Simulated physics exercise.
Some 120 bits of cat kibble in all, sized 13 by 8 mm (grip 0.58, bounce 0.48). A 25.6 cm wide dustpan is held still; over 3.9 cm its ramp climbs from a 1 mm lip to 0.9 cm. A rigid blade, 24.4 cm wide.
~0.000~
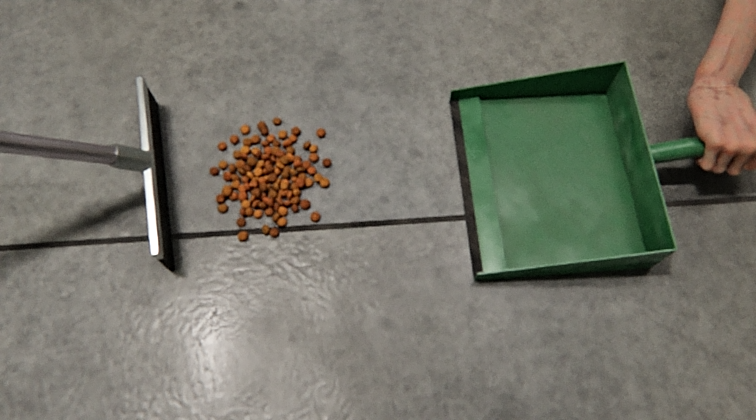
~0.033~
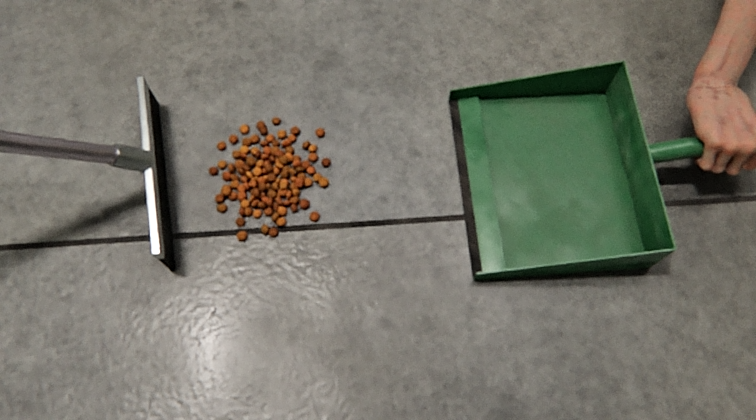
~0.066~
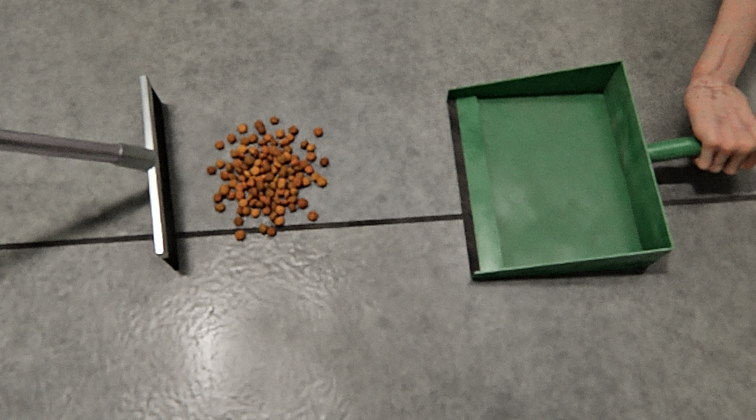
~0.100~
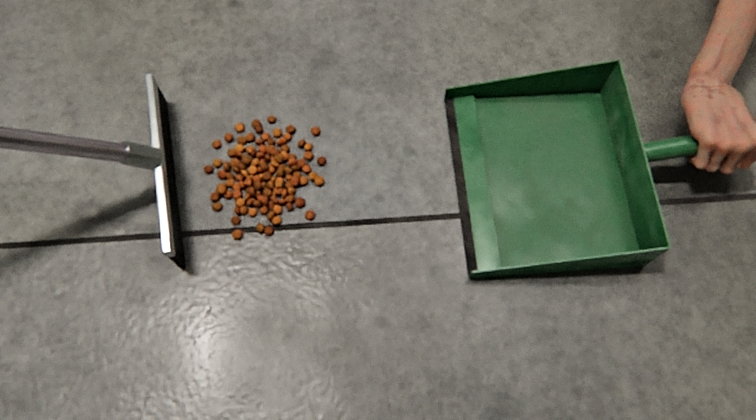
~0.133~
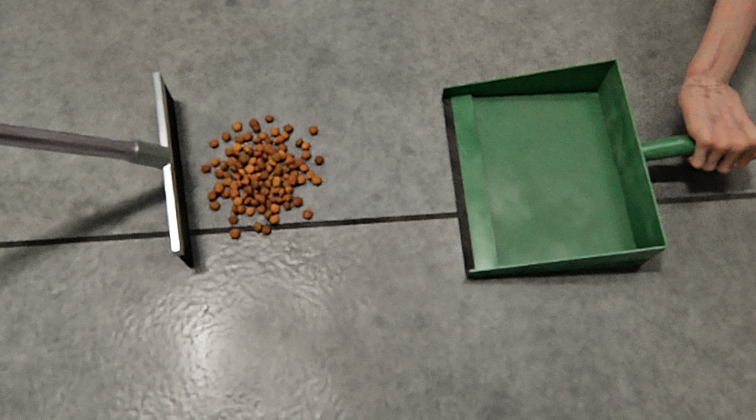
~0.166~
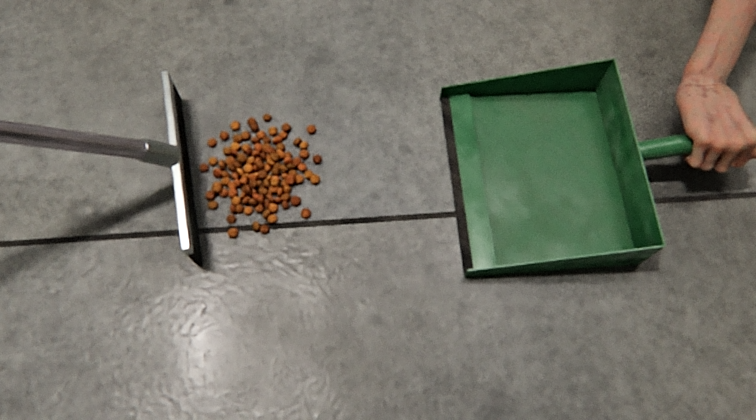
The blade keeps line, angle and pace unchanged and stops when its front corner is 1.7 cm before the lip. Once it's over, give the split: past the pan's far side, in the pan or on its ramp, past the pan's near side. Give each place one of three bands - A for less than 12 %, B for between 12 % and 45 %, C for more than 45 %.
At the end, far side: A meagre share; pan: A respectable share; near side: A meagre share.
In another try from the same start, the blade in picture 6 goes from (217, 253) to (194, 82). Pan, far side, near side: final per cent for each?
Pan 20; far 10; near 0.
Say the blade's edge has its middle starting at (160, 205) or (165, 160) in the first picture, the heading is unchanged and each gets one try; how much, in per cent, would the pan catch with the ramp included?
About 15 and 30 per cent.
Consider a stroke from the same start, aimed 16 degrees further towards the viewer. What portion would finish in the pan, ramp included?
It would be near 5 per cent.
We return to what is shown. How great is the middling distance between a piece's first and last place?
Roughly 24 centimetres.
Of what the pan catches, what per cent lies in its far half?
Something like 60 per cent of the catch.
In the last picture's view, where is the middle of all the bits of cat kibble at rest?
In the last view, approximately (443, 158).
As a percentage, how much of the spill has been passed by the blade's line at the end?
Some 0 percent of it.
Then, at 0.53 s, middle of the blade 20 cm from the lip; 0 % over the lip, far side 0 %, near side 0 %.
After 0.78 s, middle of the blade 10 cm from the lip; 0 % over the lip, far side 5 %, near side 0 %.
After 1.14 s, middle of the blade 3 cm from the lip; 25 % over the lip, far side 5 %, near side 0 %.
By 1.4 s all is still; far side 5 %, pan 25 %, near side 0 %, in front of the lip or behind the blade 70 %.
